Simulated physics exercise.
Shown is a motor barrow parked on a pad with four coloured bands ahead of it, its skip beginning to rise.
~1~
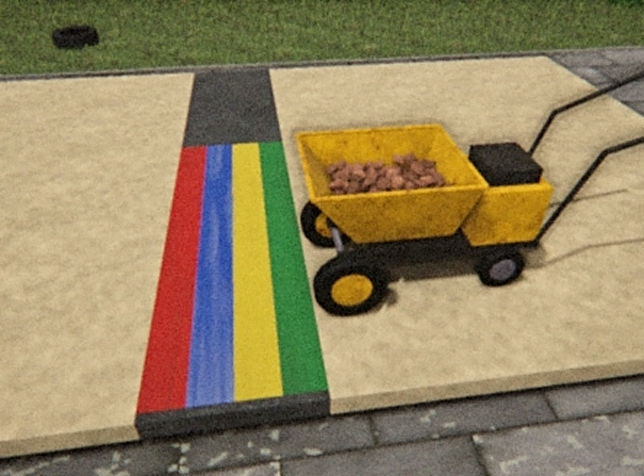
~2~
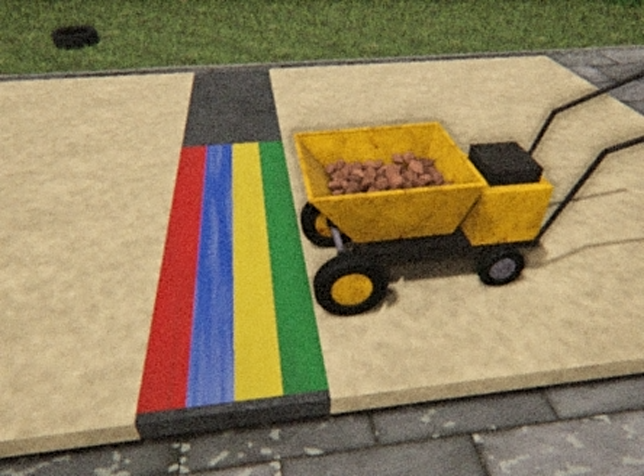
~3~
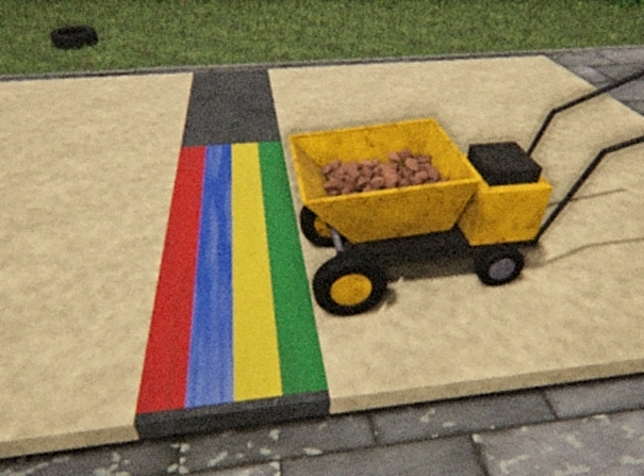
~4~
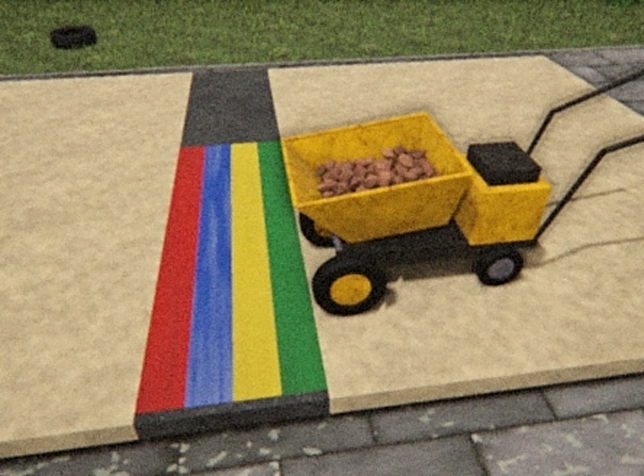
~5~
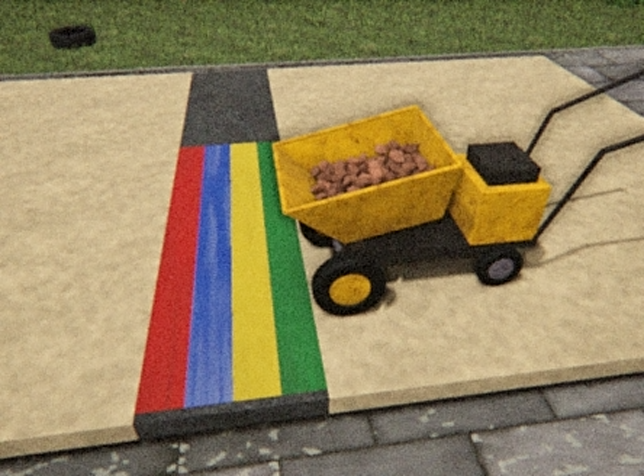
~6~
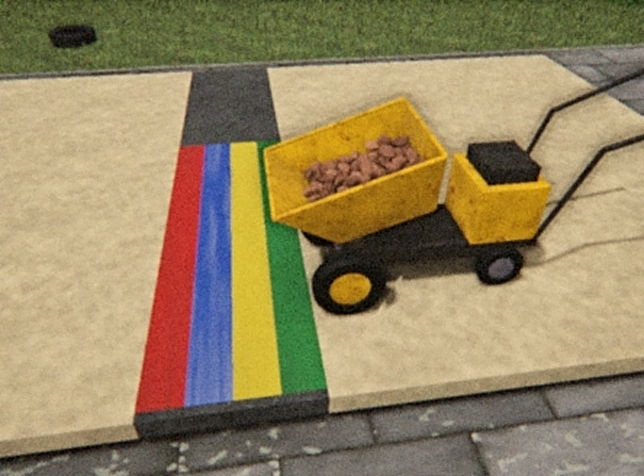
On a sandy pad beside some grass, a yellow motor barrow stood still next to red, blue, yellow and green stripes while its skip of brown rubble slowly tilted forward to the left.
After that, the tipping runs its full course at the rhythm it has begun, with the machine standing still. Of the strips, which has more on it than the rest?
I would say the blue one.
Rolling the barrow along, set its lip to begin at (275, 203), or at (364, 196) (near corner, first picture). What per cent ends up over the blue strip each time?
Close to 20 in a hundred, and close to 20 in a hundred.
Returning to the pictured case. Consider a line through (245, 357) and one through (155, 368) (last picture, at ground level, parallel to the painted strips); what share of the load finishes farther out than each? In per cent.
Close to 80 and 10 per cent respectively.
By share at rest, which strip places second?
Second: Red.
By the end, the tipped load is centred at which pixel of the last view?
Around (206, 282).
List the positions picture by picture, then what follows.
Lip of the skip at (313, 200), level; top of the load at (395, 179), lumps of rubble; green strip at (300, 347); yellow strip at (256, 352); blue strip at (212, 357); red strip at (167, 362), in the first frame.
Lip of the skip at (311, 201), level; top of the load at (394, 178), in the second frame.
Lip of the skip at (305, 203), tipped barely; top of the load at (404, 186), in the third frame.
Lip of the skip at (296, 207), tipped a little; top of the load at (411, 176), in the fourth frame.
Lip of the skip at (286, 212), tipped a little; top of the load at (403, 172), in the fifth frame.
Lip of the skip at (275, 219), tipped clearly; top of the load at (394, 167); green strip at (298, 346); yellow strip at (255, 351); blue strip at (211, 356); red strip at (165, 362), in the sixth frame.
Soon after the last picture, skip tipped steeply; all in the skip.
A little later, skip tipped steeply; nearly all in the skip; a small part over the blue strip.
Later still, skip tipped right over; about a quarter in the skip; a stray few over the yellow strip; about half over the blue strip; about a quarter over the red strip; a small part off the paint.
By the end, skip tipped right over; a small part in the skip; none over the green strip; a small part over the yellow strip; about half over the blue strip; about a quarter over the red strip; a small part off the paint.
